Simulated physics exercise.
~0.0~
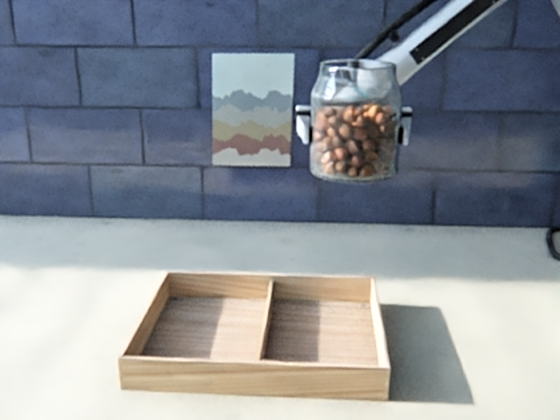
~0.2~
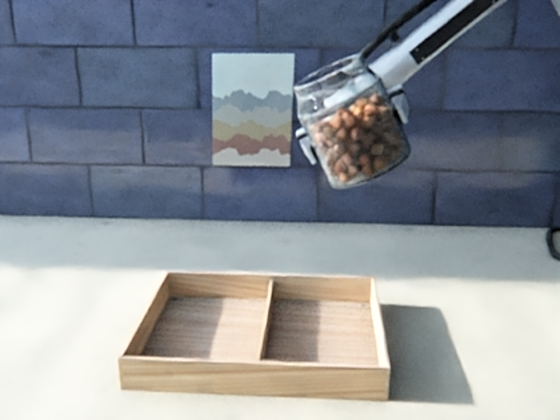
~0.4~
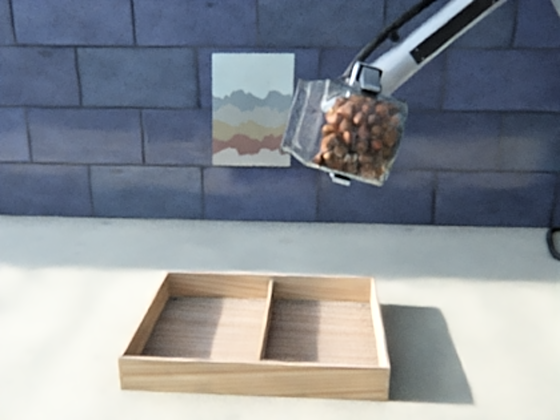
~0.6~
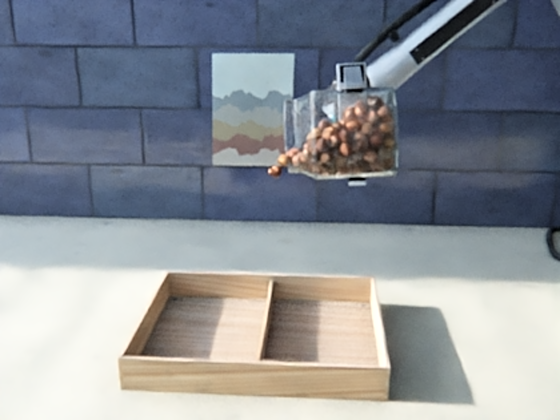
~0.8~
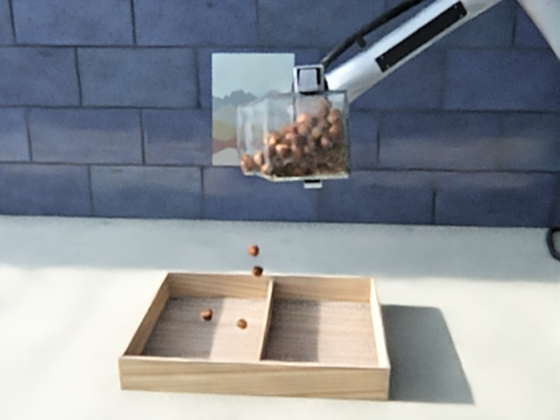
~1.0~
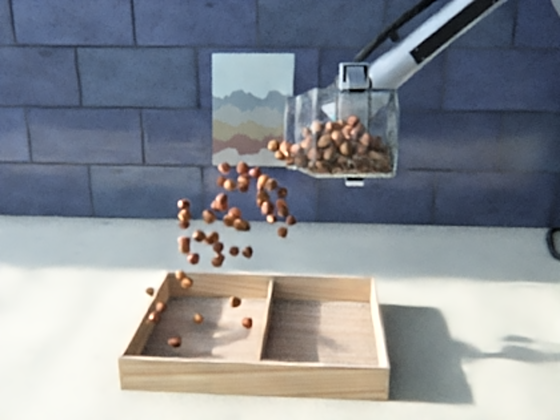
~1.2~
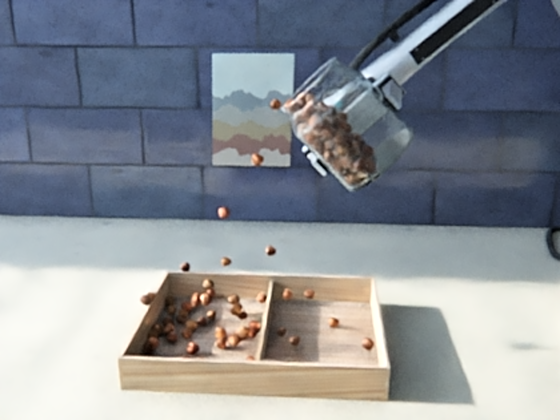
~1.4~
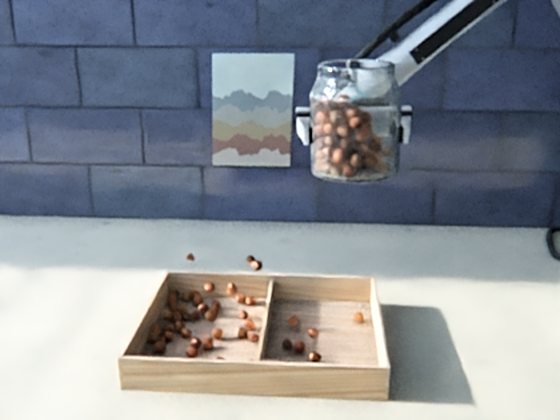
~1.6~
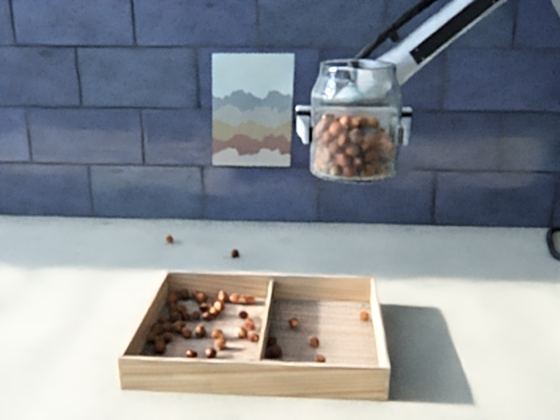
A glass jar of hazelnuts held by a robot gripper tipped left onto its side, shifted briefly left and back, and spilled nuts into a divided wooden tray, then returned upright still mostly full, with most spilled nuts in the left section and two on the table.
